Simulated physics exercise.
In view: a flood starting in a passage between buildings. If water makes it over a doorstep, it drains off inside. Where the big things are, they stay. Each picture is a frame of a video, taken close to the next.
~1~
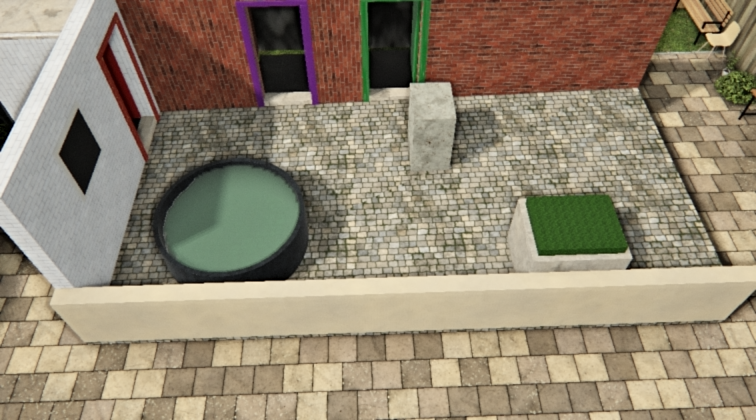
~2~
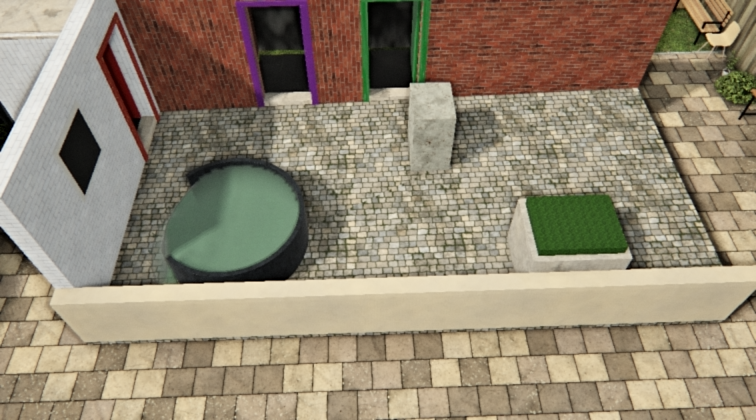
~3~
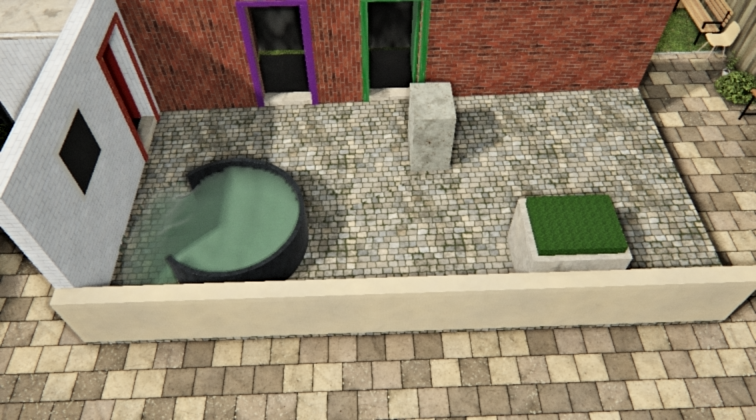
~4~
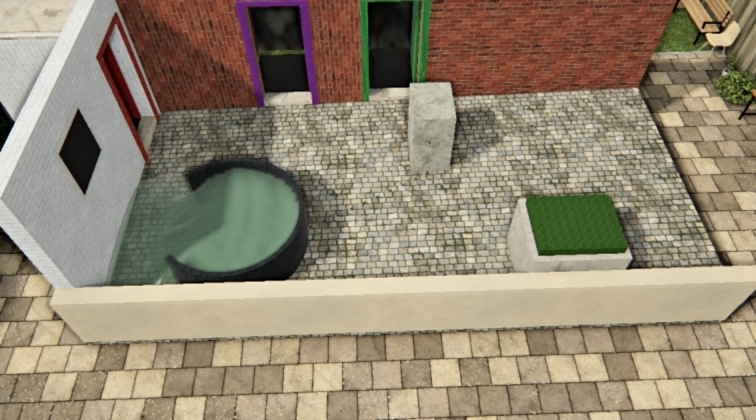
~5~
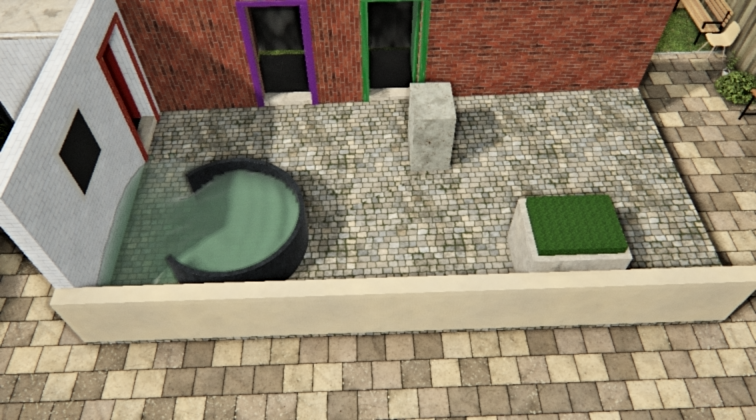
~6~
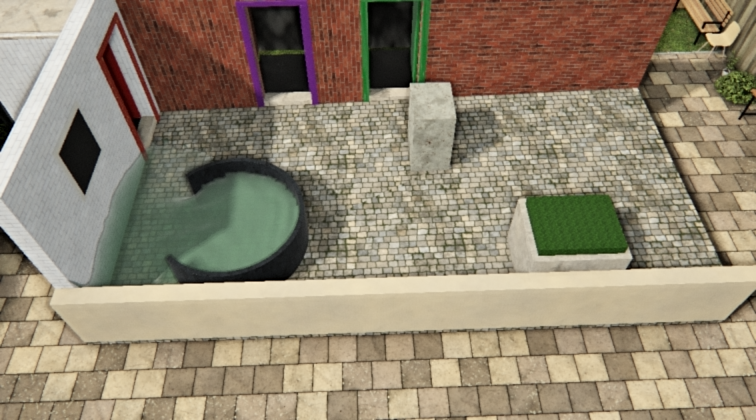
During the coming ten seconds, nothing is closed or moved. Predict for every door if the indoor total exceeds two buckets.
Prediction: The red door exceeds it, the purple door does not exceed it, the green door does not exceed it.
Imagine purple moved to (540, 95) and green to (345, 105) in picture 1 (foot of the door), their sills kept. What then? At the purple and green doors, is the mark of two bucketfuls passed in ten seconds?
Result, per door: Purple remains within bounds; green remains within bounds.
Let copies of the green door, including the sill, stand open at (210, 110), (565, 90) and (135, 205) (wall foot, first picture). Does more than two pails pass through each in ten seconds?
In that order: Passes that mark, lets less in, floods.
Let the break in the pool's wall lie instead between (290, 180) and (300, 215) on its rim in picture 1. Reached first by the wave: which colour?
I'd say the green-painted one.
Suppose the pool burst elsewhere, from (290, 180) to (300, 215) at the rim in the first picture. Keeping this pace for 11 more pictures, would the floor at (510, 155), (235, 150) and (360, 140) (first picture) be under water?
Respectively: Drenched, parched and drenched.
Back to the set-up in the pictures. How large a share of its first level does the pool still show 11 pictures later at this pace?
About 32 per cent.
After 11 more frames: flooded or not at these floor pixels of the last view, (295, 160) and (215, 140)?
Point one: Unflooded. Point two: Swamped.
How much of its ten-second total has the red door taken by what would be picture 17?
Near 0 %, I'd say.
A moment on, water covers 15 % of the floor; the red door wet at the sill, nothing in, the purple door not reached, the green door not reached.
Next, water covers 25 % of the floor; the red door wet at the sill, nothing in, the purple door wet at the sill, nothing in, the green door not reached.
Then, water covers 50 % of the floor; the red door over two buckets in, the purple door wet at the sill, nothing in, the green door wet at the sill, nothing in.
Later, water covers 75 % of the floor; the red door over two buckets in, the purple door wet at the sill, nothing in, the green door wet at the sill, nothing in.
In the end, water covers 85 % of the floor; the red door over two buckets in, the purple door wet at the sill, nothing in, the green door wet at the sill, nothing in.
